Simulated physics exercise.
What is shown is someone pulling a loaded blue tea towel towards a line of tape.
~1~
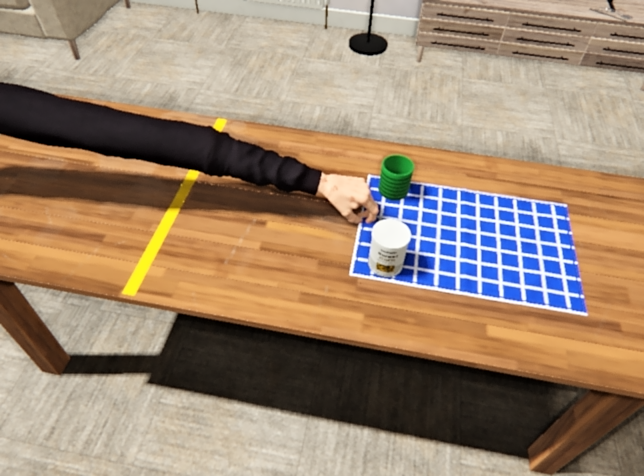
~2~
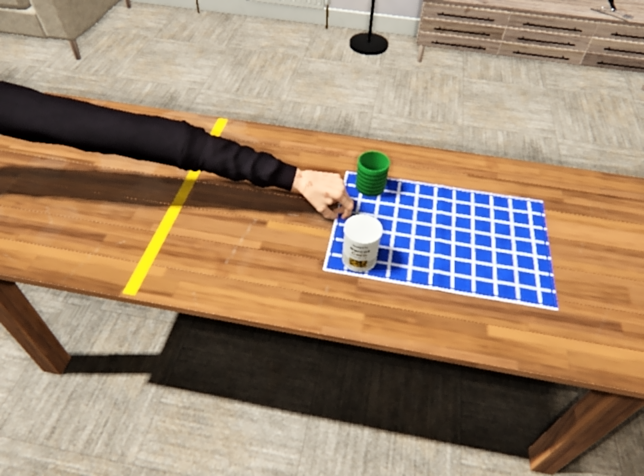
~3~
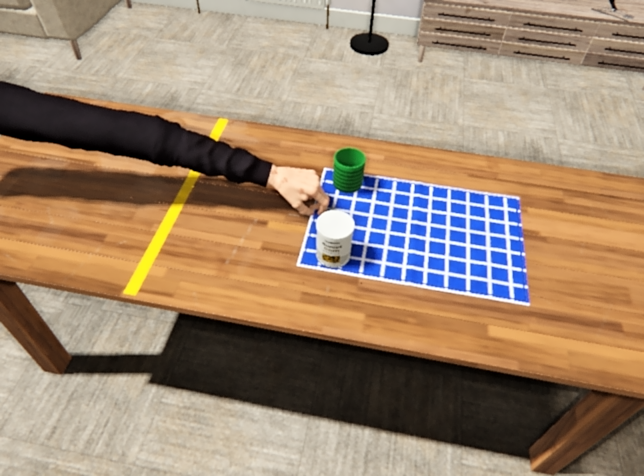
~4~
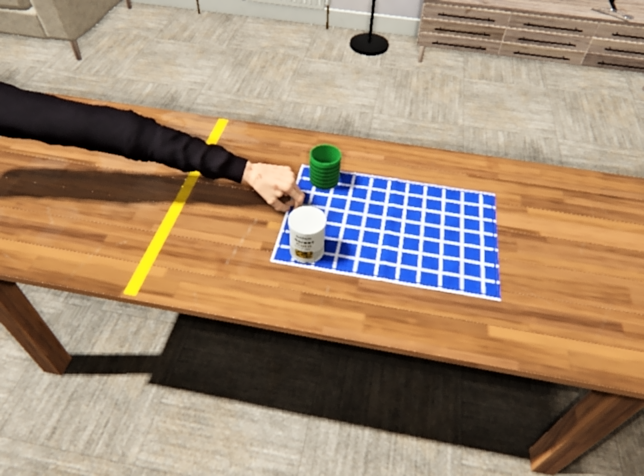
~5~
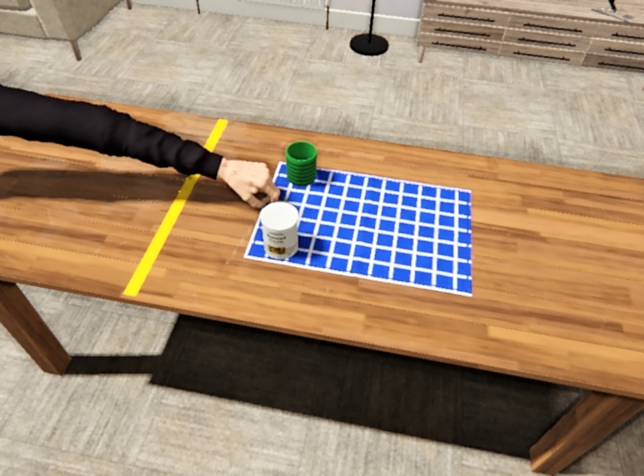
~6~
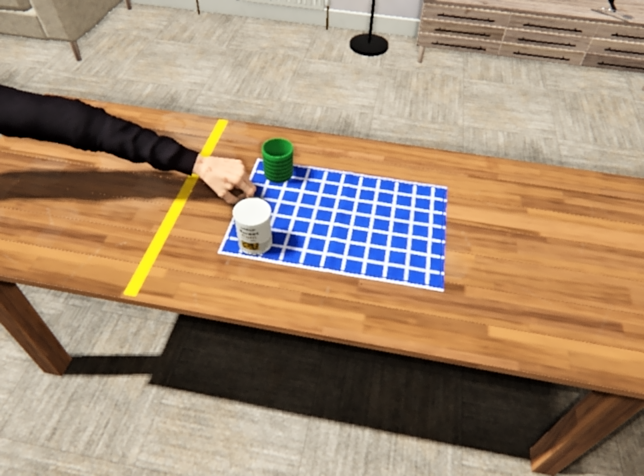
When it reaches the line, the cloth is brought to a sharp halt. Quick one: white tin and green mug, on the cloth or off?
White tin - off. Green mug - off.
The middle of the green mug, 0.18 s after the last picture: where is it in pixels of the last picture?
Position at that time: (201, 150).
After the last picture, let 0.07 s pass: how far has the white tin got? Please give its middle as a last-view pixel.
At that time it sits close to pixel (217, 221).
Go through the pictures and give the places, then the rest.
In the first frame, tea towel end (350, 275); white tin (392, 233); green mug (398, 165); tape (138, 276).
In the second frame, tea towel end (323, 270), far hem (558, 311); green mug (374, 161).
In the third frame, tea towel end (297, 266); white tin (335, 224).
In the fourth frame, tea towel end (271, 262), far hem (500, 301); green mug (326, 154).
In the fifth frame, tea towel end (244, 258); white tin (280, 216).
In the sixth frame, tea towel end (218, 253), far hem (443, 291); white tin (252, 211); green mug (277, 148); tape (139, 277).
Then, 0.07 s on from there, hem short of the tape; white tin on the cloth near (217, 221); green mug on the cloth near (246, 156).
Then, 0.18 s on from there, hem at the tape; white tin on the cloth near (166, 213); green mug ahead of the hem near (201, 150).
In the end, hem at the tape; white tin ahead of the hem near (115, 206); green mug ahead of the hem near (154, 144). The white tin leaves the cloth and the green mug shoots off the front.
